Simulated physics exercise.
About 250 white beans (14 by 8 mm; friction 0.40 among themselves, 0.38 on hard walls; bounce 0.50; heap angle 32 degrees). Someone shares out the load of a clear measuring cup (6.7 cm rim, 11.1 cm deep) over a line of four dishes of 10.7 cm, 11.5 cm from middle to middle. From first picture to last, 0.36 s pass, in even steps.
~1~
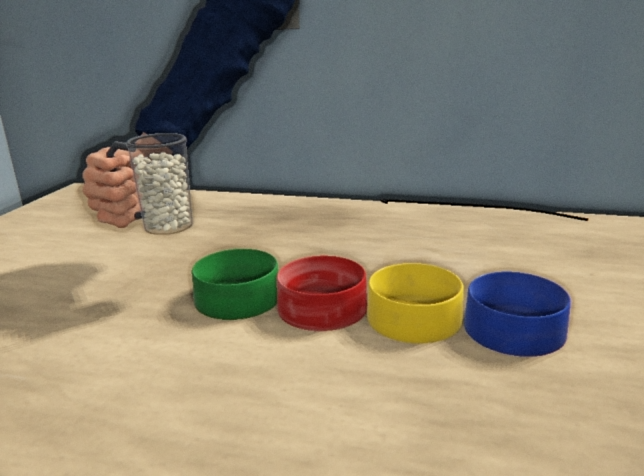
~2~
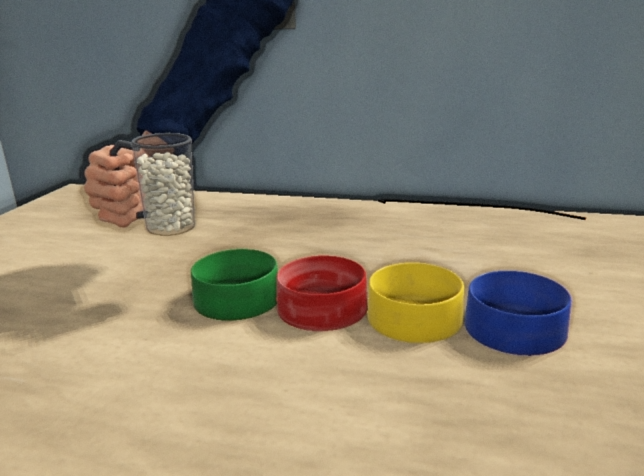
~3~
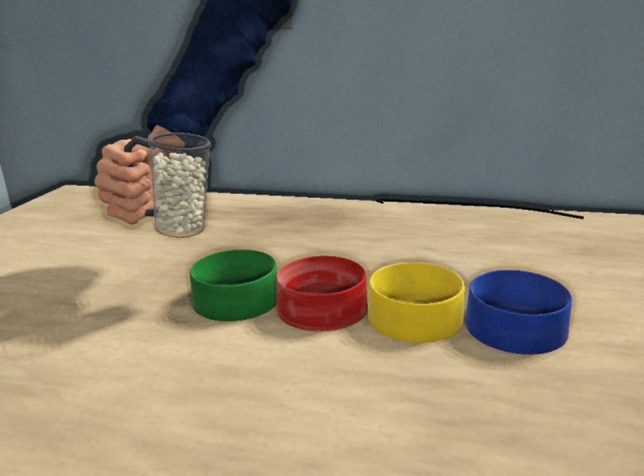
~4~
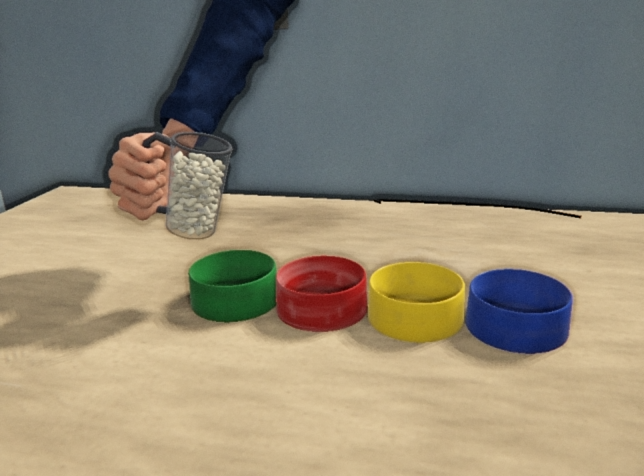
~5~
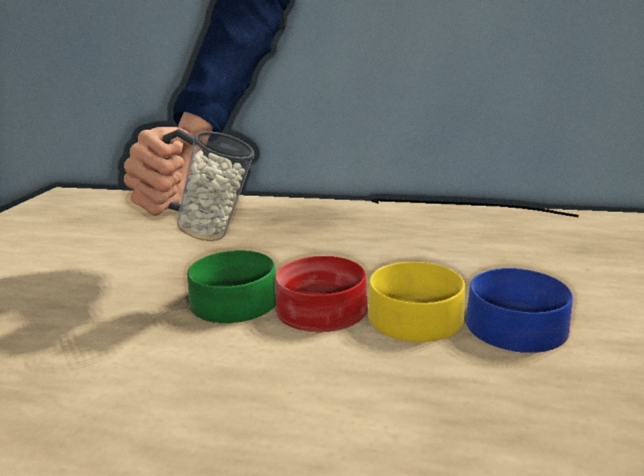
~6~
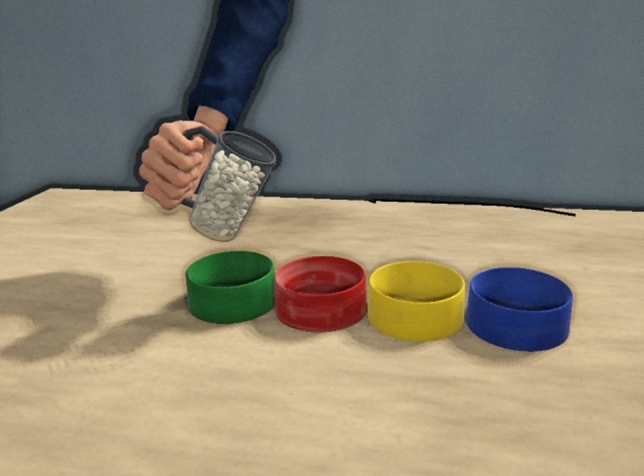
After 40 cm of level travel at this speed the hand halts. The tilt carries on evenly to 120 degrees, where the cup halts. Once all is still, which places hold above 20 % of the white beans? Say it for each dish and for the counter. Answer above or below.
Red below, blue above, green below, yellow below, counter above.
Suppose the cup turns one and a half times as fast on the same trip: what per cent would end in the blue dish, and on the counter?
Then: Blue 70; counter 10.
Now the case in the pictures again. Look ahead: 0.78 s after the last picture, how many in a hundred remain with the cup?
Some 95 per cent of the load.
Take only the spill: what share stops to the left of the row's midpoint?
About 0 per cent.
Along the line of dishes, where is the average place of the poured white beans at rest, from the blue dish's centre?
Some 5 cm to the right.
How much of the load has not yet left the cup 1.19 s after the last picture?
Some 5 per cent of the load.
Then, 0.47 s after the last picture, tilt 72 degrees; cup holds 100 %.
Then, 0.78 s after the last picture, tilt 101 degrees; cup holds 95 %.
Then, 1.19 s after the last picture, tilt 120 degrees; cup holds 5 %, blue 65 %.
In the end, red 0 %, blue 70 %, green 0 %, yellow 0 %, counter 30 %.
